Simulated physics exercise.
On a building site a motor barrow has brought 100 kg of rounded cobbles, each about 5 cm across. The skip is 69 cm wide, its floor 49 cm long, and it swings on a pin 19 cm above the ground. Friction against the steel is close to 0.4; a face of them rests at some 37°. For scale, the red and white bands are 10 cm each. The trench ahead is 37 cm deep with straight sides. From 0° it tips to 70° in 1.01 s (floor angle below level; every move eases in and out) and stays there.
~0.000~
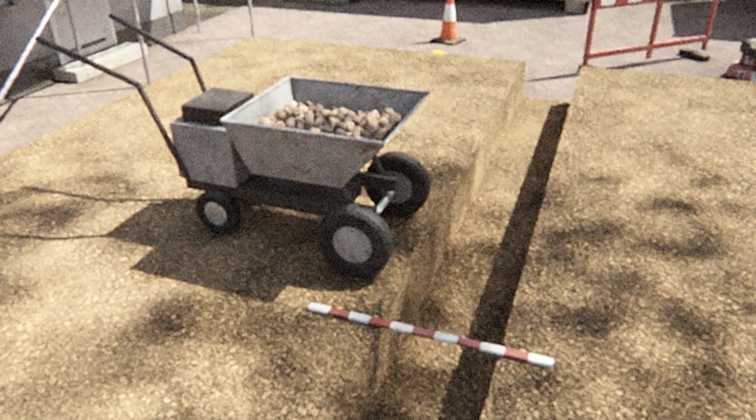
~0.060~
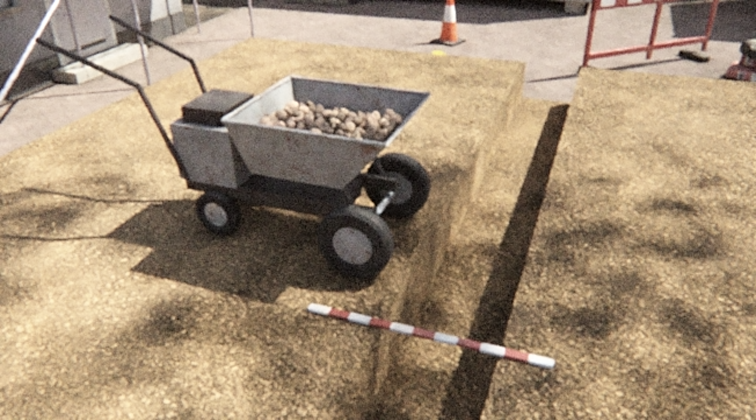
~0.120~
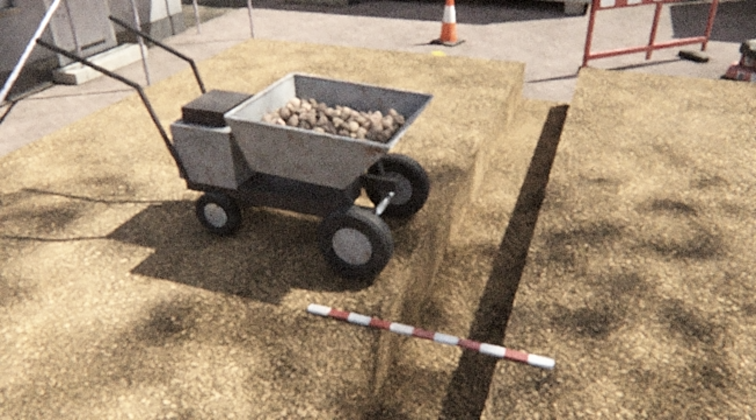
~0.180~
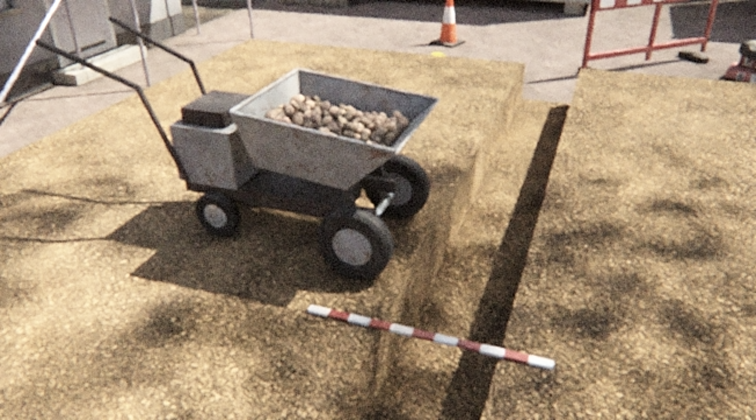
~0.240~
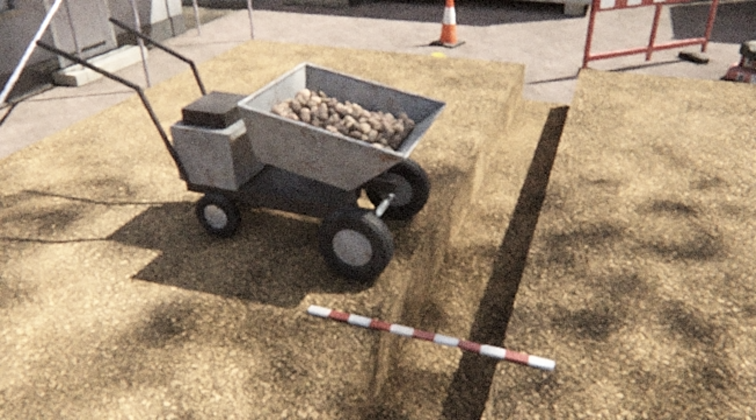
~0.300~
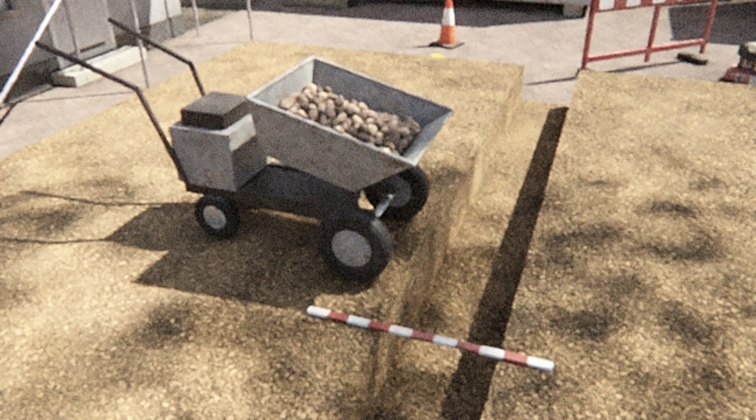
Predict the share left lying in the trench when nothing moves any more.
Some 51 per cent of it.
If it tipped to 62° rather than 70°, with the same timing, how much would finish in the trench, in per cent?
In that case some 65 per cent.
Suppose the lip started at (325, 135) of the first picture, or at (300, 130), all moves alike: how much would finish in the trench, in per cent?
Near 100 per cent from the first place, 100 from the second.
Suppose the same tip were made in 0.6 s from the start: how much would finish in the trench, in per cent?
Then about 35 per cent.
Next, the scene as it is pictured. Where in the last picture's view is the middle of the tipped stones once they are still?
Around (512, 311).
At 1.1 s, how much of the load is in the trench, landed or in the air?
Some 20 per cent.
After 0.8 s the floor is at 59°; 100 % in the skip; the foremost stones are at (466, 213).
After 1.1 s the floor is at 70°; 65 % in the skip, 18 % in the trench, 17 % past the trench; the foremost stones are at (558, 285).
After 1.5 s the floor is at 70°; 19 % in the skip, 32 % in the trench, 48 % past the trench; the foremost stones are at (673, 321).
After 3.4 s the floor is at 70°; 0 % in the skip, 51 % in the trench, 49 % past the trench; the foremost stones are past the picture's edge.
